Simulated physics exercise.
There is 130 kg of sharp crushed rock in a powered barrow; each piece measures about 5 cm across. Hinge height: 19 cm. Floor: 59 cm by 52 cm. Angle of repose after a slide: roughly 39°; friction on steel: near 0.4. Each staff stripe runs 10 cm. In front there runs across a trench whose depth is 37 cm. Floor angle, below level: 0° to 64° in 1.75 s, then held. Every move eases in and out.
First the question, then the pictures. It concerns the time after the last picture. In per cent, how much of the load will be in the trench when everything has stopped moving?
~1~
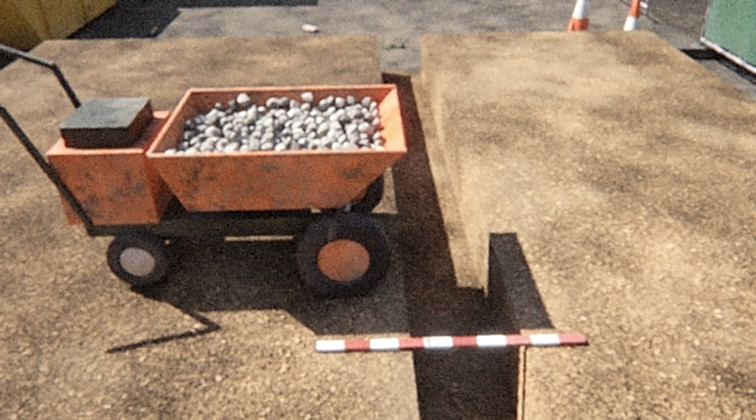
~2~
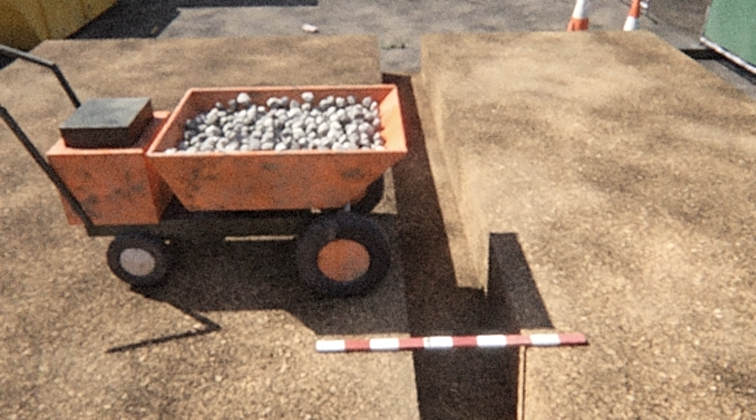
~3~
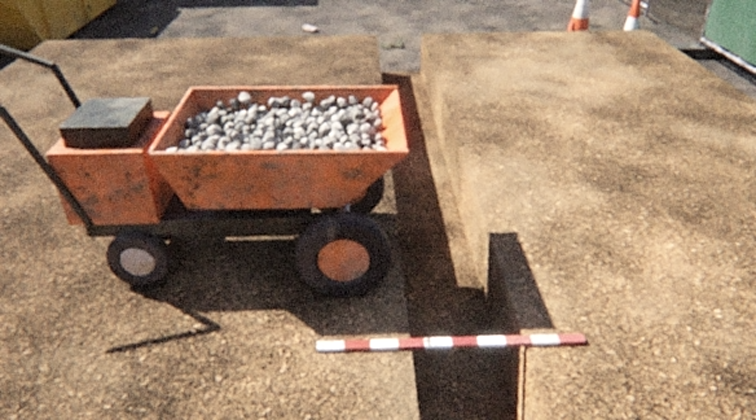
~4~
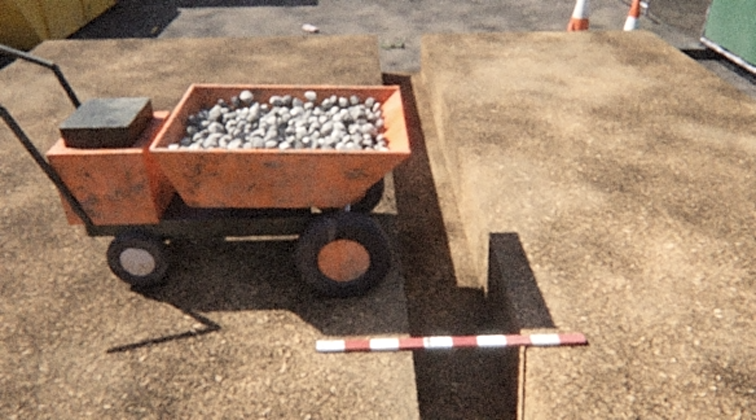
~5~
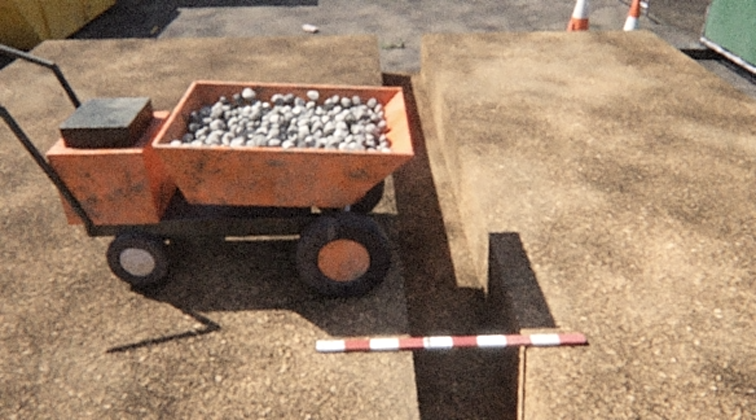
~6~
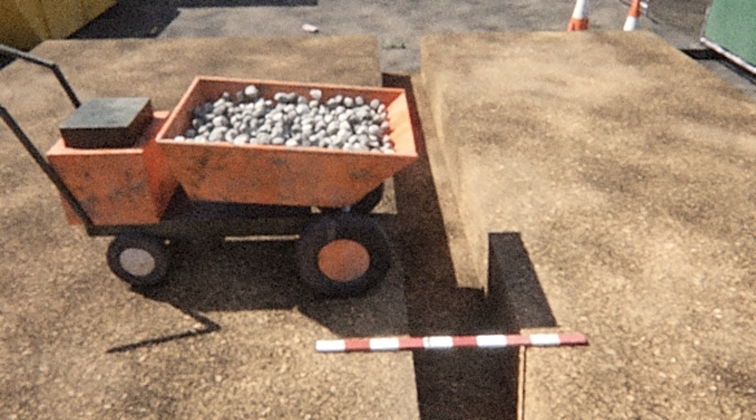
Around 63 per cent of it.
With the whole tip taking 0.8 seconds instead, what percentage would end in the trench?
Roughly 45% would finish there.
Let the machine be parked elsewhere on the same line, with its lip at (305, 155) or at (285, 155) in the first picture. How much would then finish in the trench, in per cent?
Estimates: 80 % then 60 %.
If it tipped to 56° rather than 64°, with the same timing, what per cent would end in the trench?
Share in trench: Approx. 25%.
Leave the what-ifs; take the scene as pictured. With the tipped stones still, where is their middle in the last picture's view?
At about pixel (472, 296) in the last view.
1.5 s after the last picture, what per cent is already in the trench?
Roughly 15 percent of the load.
Then, 1.0 s after the last picture the floor is at 54°, 100 % in the tray; the foremost stones are at (464, 212).
Then, 1.5 s after the last picture the floor is at 64°, 80 % in the tray, 14 % in the trench, 6 % past the trench; the foremost stones are at (529, 253).
Then, 1.9 s after the last picture the floor is at 64°, 50 % in the tray, 29 % in the trench, 21 % past the trench; the foremost stones are at (580, 241).
Then, 3.9 s after the last picture the floor is at 64°, 17 % in the tray, 63 % in the trench, 21 % past the trench; the foremost stones are at (603, 248).
